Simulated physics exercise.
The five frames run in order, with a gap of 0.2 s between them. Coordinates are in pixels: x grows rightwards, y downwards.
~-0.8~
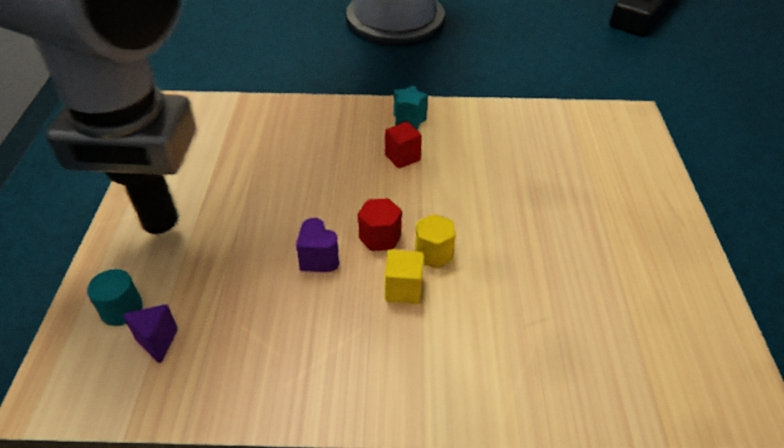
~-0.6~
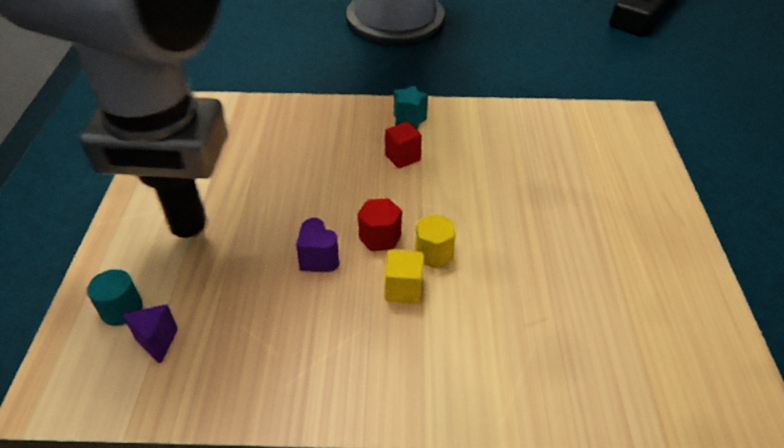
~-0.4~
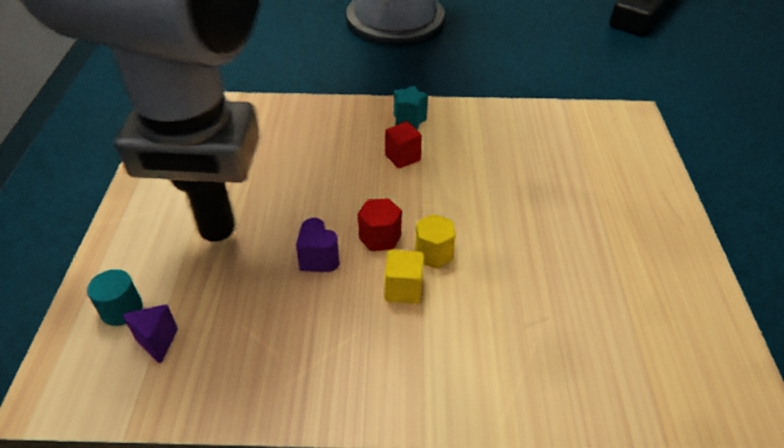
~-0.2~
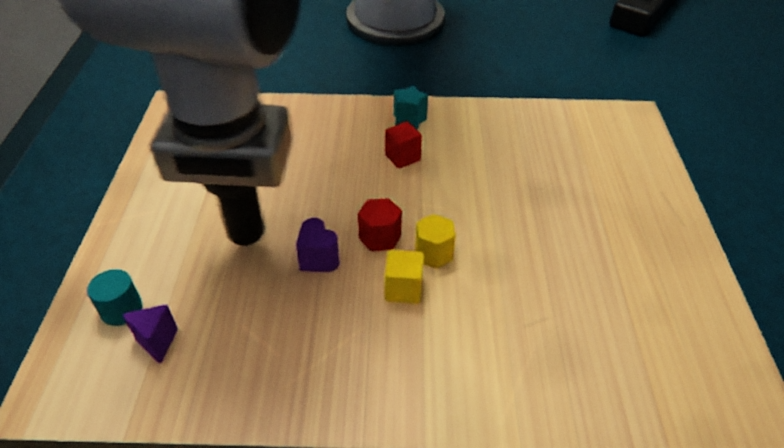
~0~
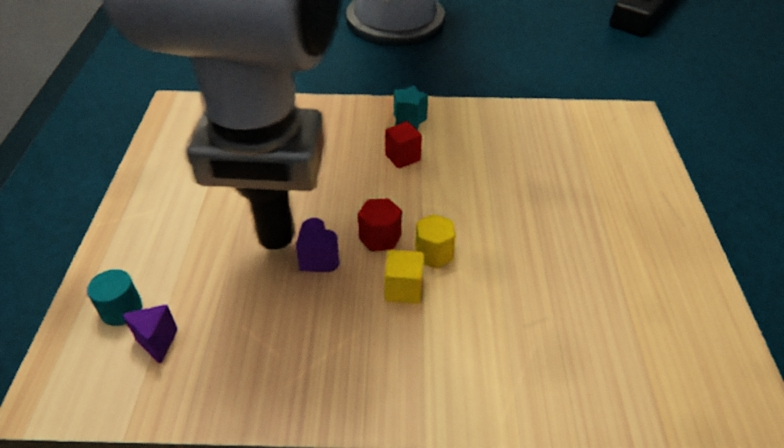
At the start, a grey robot arm holds a dark rod over the left side of a wooden board scattered with purple, red, yellow and teal blocks. The arm moves the rod steadily rightward until its lower end is just left of the purple heart block, while all the blocks stay still.
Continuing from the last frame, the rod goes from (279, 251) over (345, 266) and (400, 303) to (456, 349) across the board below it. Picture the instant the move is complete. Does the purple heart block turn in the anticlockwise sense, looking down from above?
It seems so.
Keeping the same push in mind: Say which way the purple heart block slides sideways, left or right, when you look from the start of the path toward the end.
The answer is left.
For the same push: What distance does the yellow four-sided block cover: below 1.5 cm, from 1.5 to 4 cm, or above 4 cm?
Past 4 cm.
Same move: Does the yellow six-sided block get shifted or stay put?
By the last moment, the yellow six-sided block will still be in its place.
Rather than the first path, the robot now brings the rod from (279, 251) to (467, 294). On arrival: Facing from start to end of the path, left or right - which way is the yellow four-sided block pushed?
Towards the right-hand side.
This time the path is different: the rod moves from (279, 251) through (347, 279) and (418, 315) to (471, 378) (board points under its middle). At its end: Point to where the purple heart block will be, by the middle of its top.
Its top centre is at about (406, 246).
What follows on the original path. One third of the way, rod (345, 253); purple heart block (379, 250); yellow four-sided block (417, 267), turned 15° clockwise.
Two thirds of the way, rod (401, 290); purple heart block (430, 259), turned 35° anticlockwise; yellow four-sided block (457, 281), turned 60° clockwise.
At the end, rod (458, 336); purple heart block (432, 258), turned 40° anticlockwise; red six-sided block still; yellow four-sided block (463, 282), turned 45° clockwise; yellow six-sided block still.
